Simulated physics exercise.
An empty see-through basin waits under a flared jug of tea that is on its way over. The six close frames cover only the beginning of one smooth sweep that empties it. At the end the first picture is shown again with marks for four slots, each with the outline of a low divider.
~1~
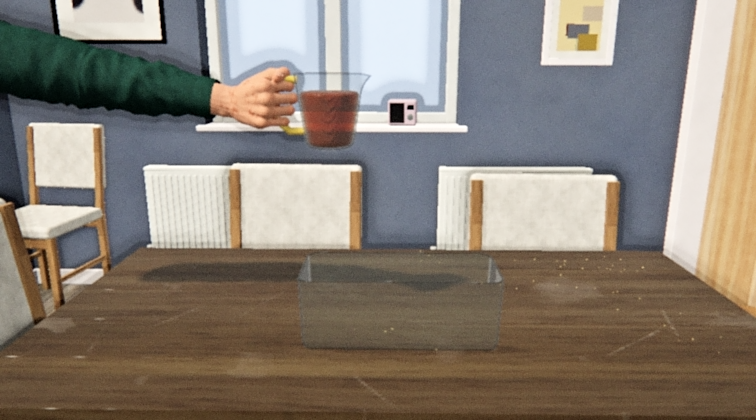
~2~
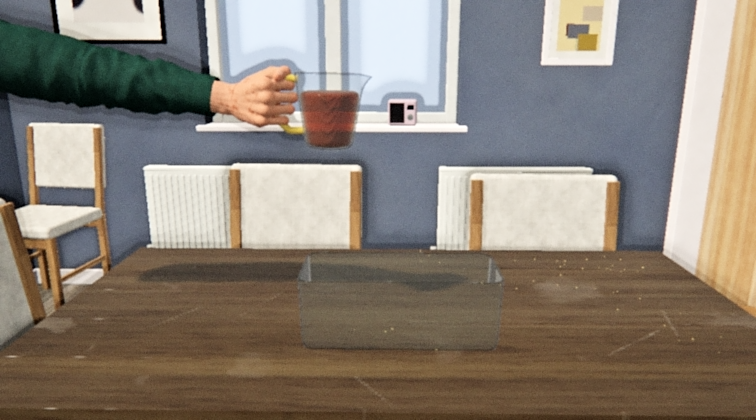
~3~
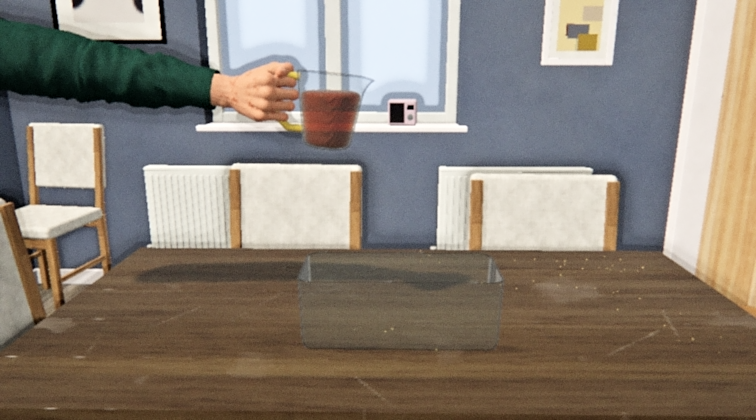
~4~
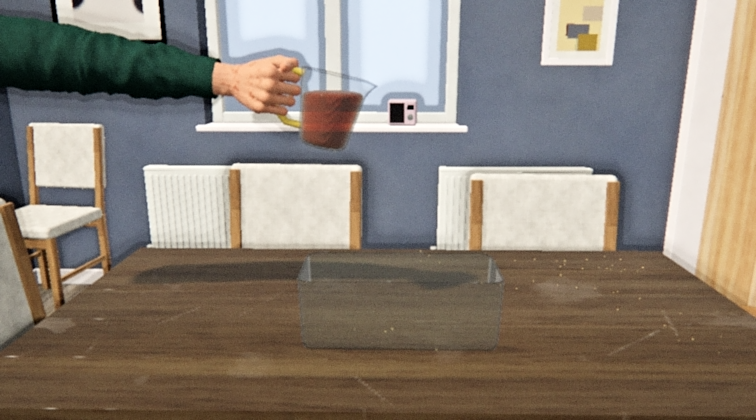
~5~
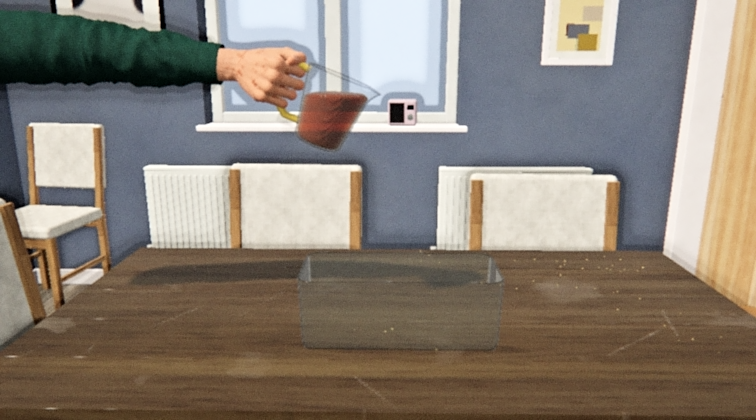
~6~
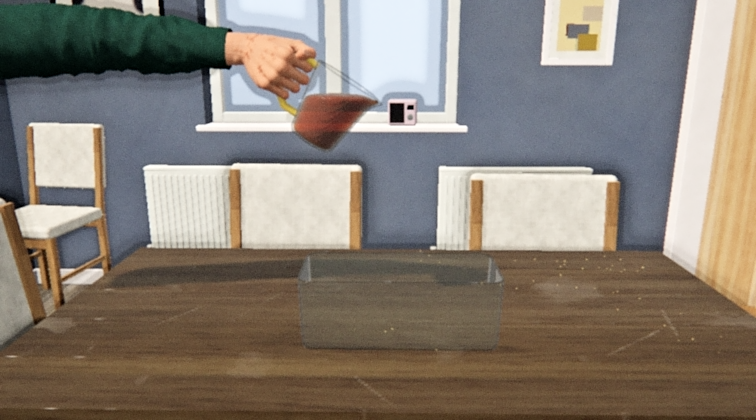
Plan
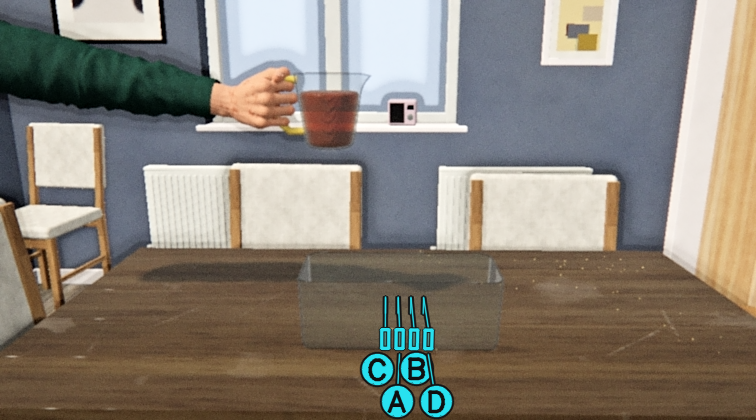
In a blue-walled dining room with a bright window, a fixed camera looks straight across a dark wooden table. An empty see-through basin sits on the table before pale chairs and white radiators, while a hand in a green sleeve reaches from the left, holding a clear jug of reddish-brown tea above it. The hand tilts the jug steadily to the right, and the tea slants toward its lip.
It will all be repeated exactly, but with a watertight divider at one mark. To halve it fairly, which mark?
D.
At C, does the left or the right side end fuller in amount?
The right one.
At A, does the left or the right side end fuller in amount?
The right one.
In cyan, A at (399, 353); B at (413, 354); C at (385, 353); D at (428, 354).
With A, about 10 % ends left of the wall and 85 % right of it; 4 % is lost outside.
With B, about 18 % ends left of the wall and 78 % right of it; 5 % is lost outside.
With C, about 14 % ends left of the wall and 81 % right of it; 6 % is lost outside.
With D, about 55 % ends left of the wall and 43 % right of it.
